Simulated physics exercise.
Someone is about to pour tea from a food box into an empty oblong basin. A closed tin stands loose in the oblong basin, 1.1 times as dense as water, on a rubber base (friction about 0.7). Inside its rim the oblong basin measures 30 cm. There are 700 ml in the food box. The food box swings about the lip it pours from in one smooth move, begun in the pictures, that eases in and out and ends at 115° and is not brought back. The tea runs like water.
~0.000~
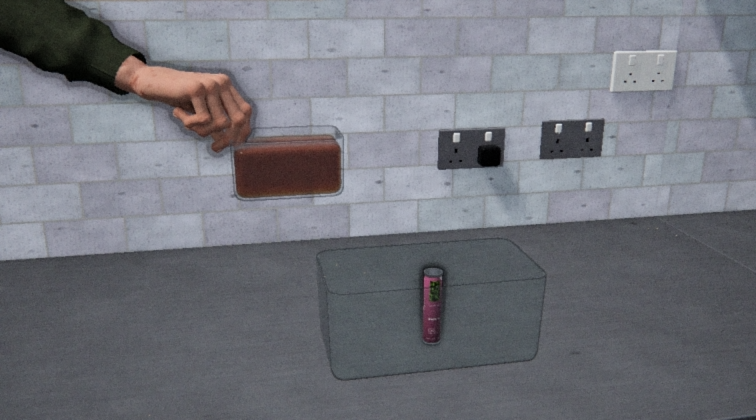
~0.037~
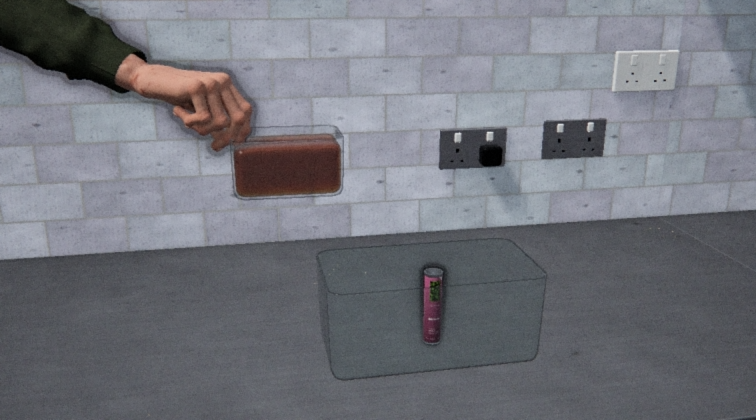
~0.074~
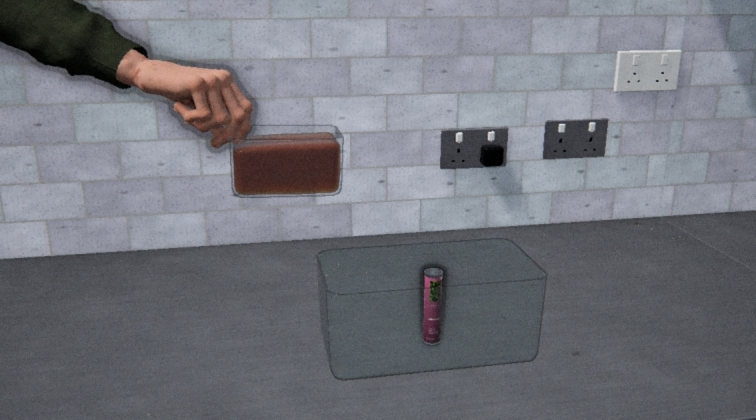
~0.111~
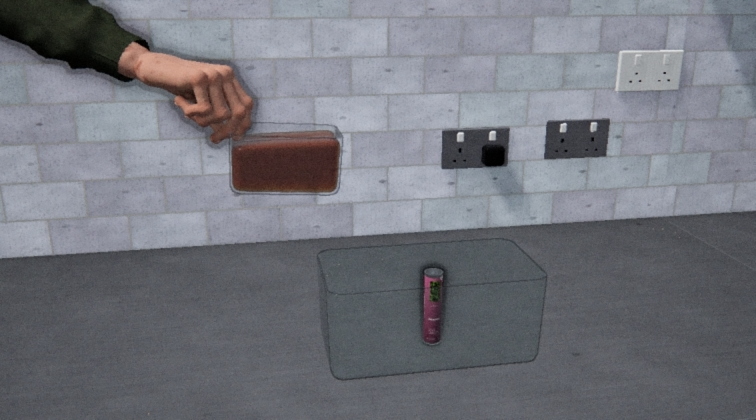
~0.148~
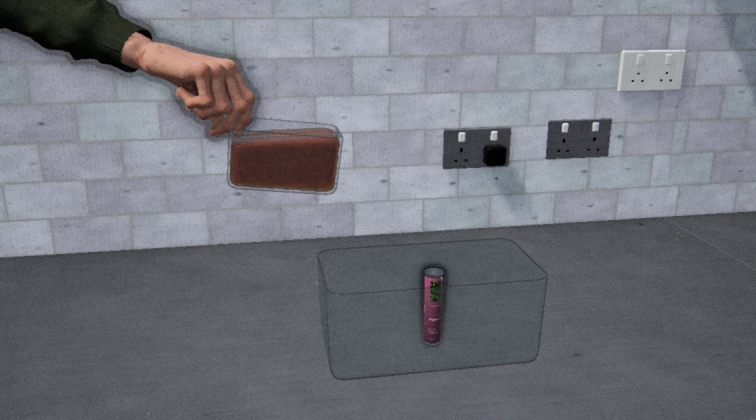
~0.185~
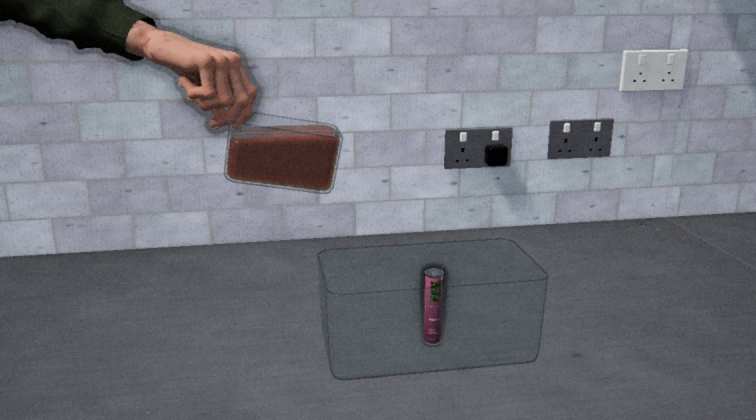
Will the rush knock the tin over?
The tin keeps standing.
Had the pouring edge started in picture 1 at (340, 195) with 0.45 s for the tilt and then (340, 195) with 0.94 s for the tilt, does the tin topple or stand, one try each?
First it falls; then it goes over.
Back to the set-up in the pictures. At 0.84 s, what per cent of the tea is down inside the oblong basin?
Near 74 in a hundred.
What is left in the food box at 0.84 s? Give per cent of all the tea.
About 5 per cent.
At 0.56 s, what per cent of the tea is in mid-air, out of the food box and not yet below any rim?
Some 42 per cent.
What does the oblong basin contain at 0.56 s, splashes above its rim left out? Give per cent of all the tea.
Near 4 in a hundred.
After 0.56 s the tilt is 75° and 53 per cent is still to pour; the tin stands where it began.
After 0.84 s the tilt is 112° and 5 per cent is still to pour; the tin stands where it began.
After 1.13 s the tilt is 115° and 0 per cent is still to pour; the tin stands where it began.
After 1.44 s the tilt is 115° and 0 per cent is still to pour; the tin stands where it began.
In the end the tin stands where it began.
